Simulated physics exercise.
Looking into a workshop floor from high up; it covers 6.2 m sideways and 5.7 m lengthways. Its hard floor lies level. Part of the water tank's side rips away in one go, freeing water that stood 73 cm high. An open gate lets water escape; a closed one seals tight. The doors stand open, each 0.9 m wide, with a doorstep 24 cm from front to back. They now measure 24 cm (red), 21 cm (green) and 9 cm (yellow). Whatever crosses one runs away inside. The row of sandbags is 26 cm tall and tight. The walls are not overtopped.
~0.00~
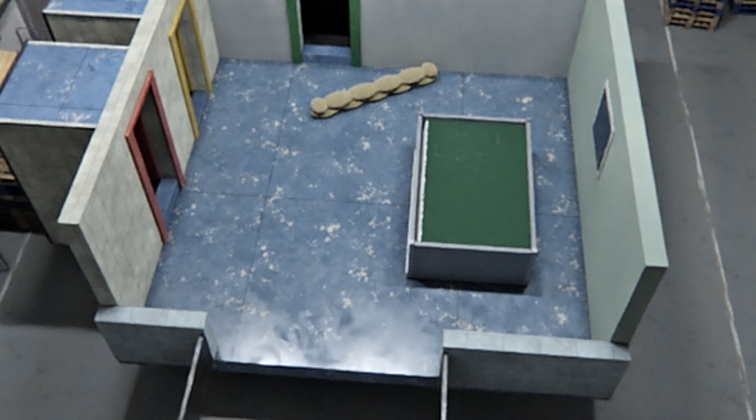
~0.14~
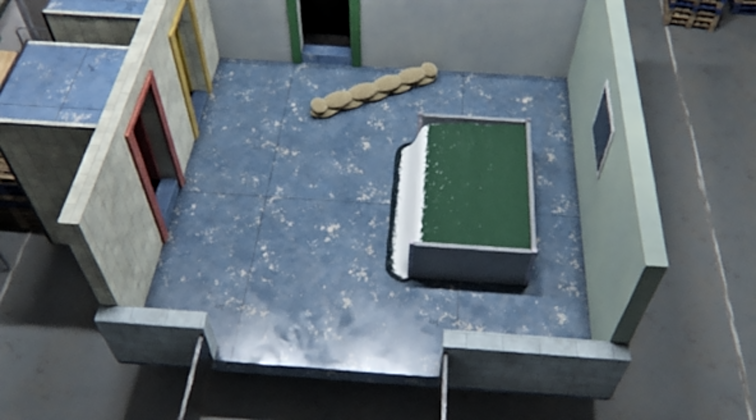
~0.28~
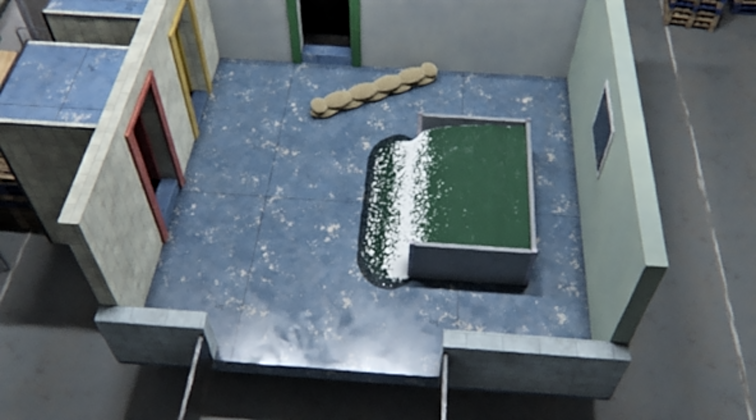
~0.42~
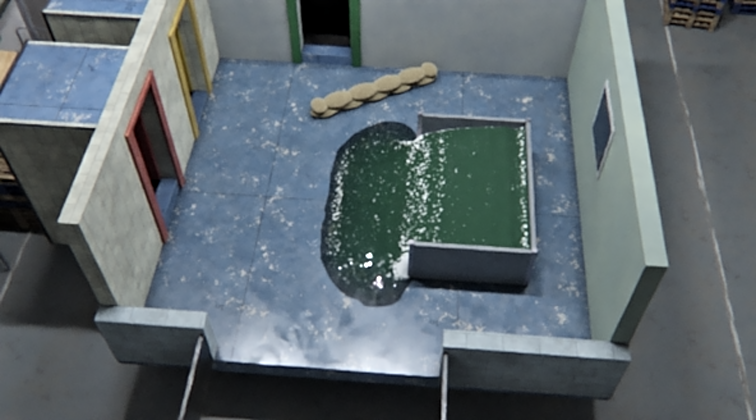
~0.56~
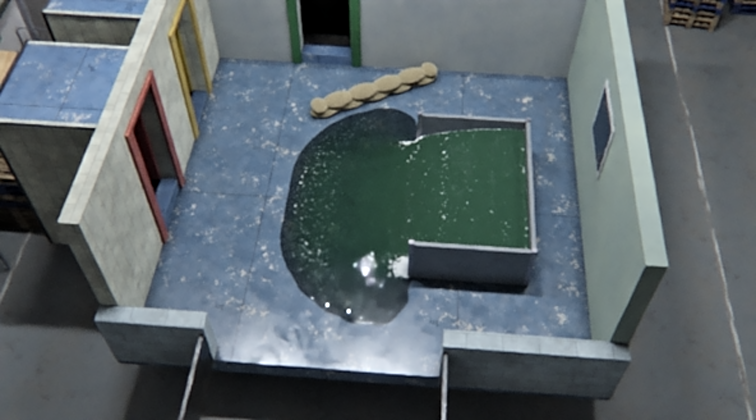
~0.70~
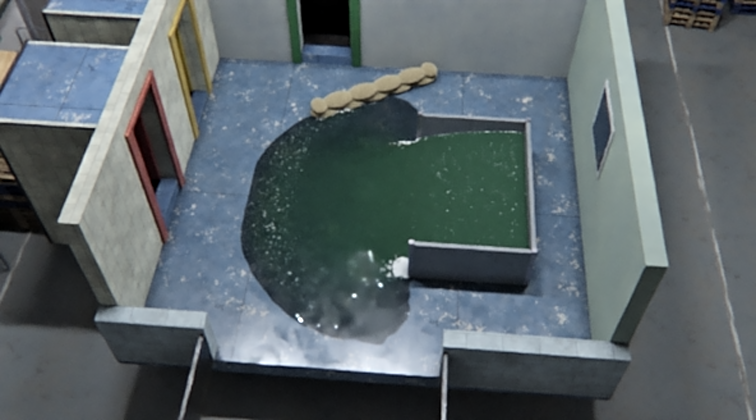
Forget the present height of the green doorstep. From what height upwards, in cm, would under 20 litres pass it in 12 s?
At least 13.5 cm or so.
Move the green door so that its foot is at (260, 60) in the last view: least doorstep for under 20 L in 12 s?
About 19 cm.
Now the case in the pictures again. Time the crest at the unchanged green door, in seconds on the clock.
Near 6.5 s.
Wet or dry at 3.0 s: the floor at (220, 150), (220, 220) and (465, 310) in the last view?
In turn: Flooded, under water, still dry.
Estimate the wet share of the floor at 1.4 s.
Some 50 per cent of it.
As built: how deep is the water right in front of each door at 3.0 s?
Depths in cm: Red 23, green 3, yellow 22.
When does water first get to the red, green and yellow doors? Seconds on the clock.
Arrival: Red 1.0 s, green 2.8 s, yellow 1.2 s.
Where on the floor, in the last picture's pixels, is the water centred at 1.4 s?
Near (367, 206).
After 1.4 s water covers 50 % of the floor, deepest (39 cm) near (176, 203); it has not reached the green door.
After 3.0 s water covers 60 % of the floor, deepest (35 cm) near (219, 62); 3 cm at the green door, 0 litres in over its 21 cm doorstep.
After 12.0 s water covers 95 % of the floor, deepest (9 cm) near (136, 337); 6 cm at the green door, 1 litre in over its 21 cm doorstep.
At the green door as built, the water arrived by 2.9 s and peaked near 22 cm at 6.4 s.
With a doorstep of 12.5 cm, 24 litres would have come in within the 12 s; with 15 cm, 13 litres. So under 20 litres takes about 13.5 cm.
